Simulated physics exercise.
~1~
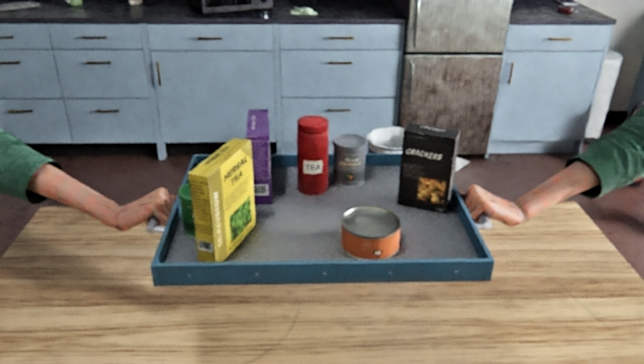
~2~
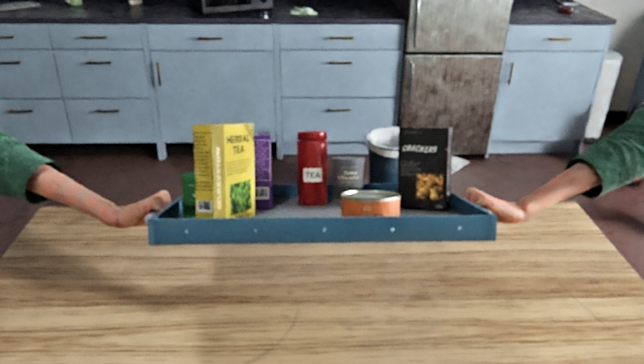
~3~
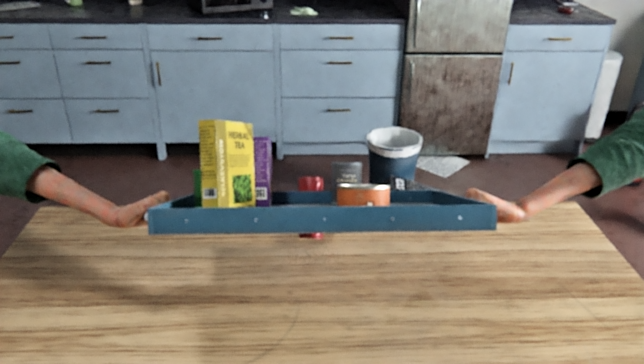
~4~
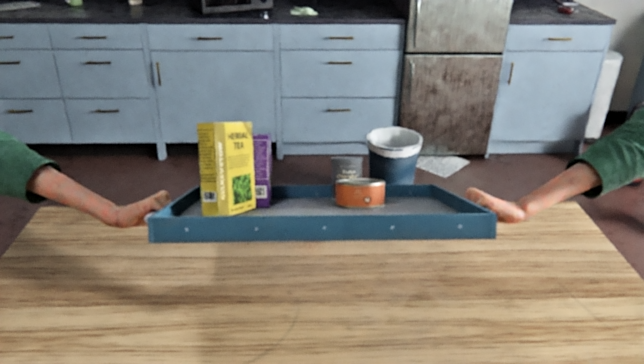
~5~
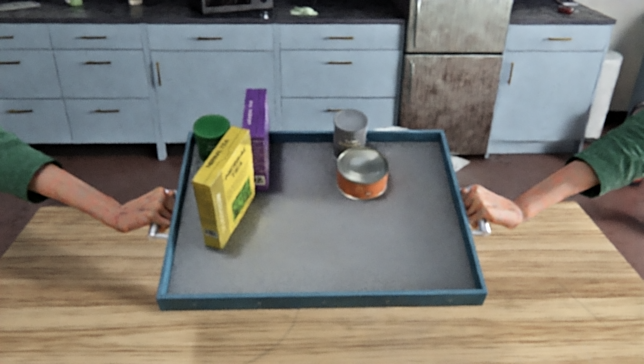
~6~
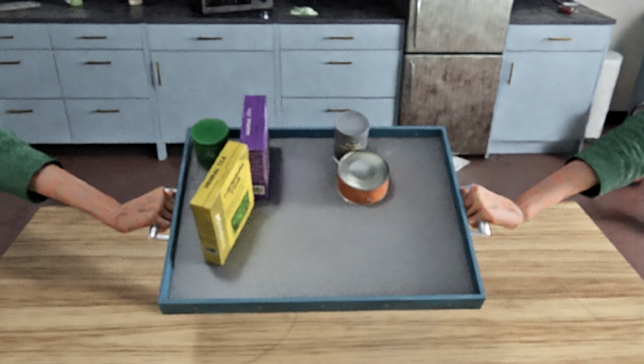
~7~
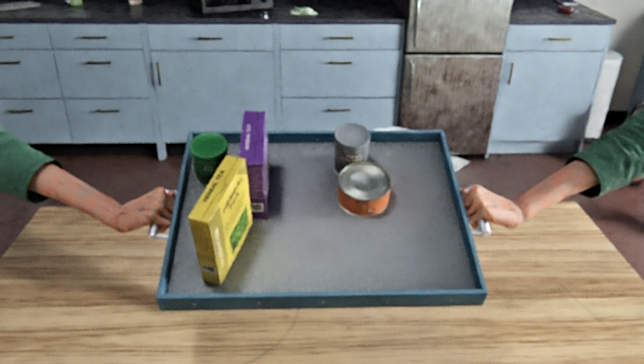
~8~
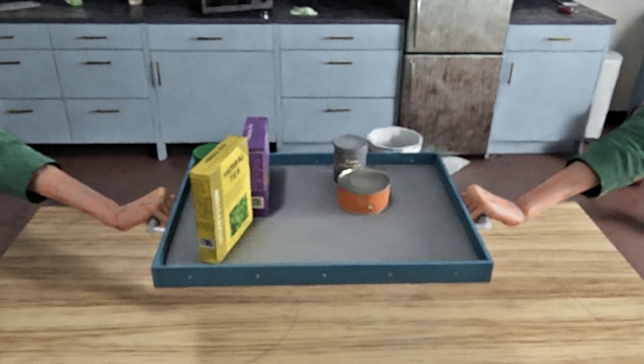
In a kitchen with pale blue cabinets, seen from across a wooden table, two green-sleeved arms hold a blue-rimmed tray. It carries a yellow packet, a green tin and a purple packet on the left, a red jar and a grey tin near the middle, an orange tub in front, and a black packet on the right. The hands dip the far edge, and the red jar and black packet topple and drop off. They then tip the near edge down before levelling the tray, leaving the other five items aboard, with the yellow packet upright.
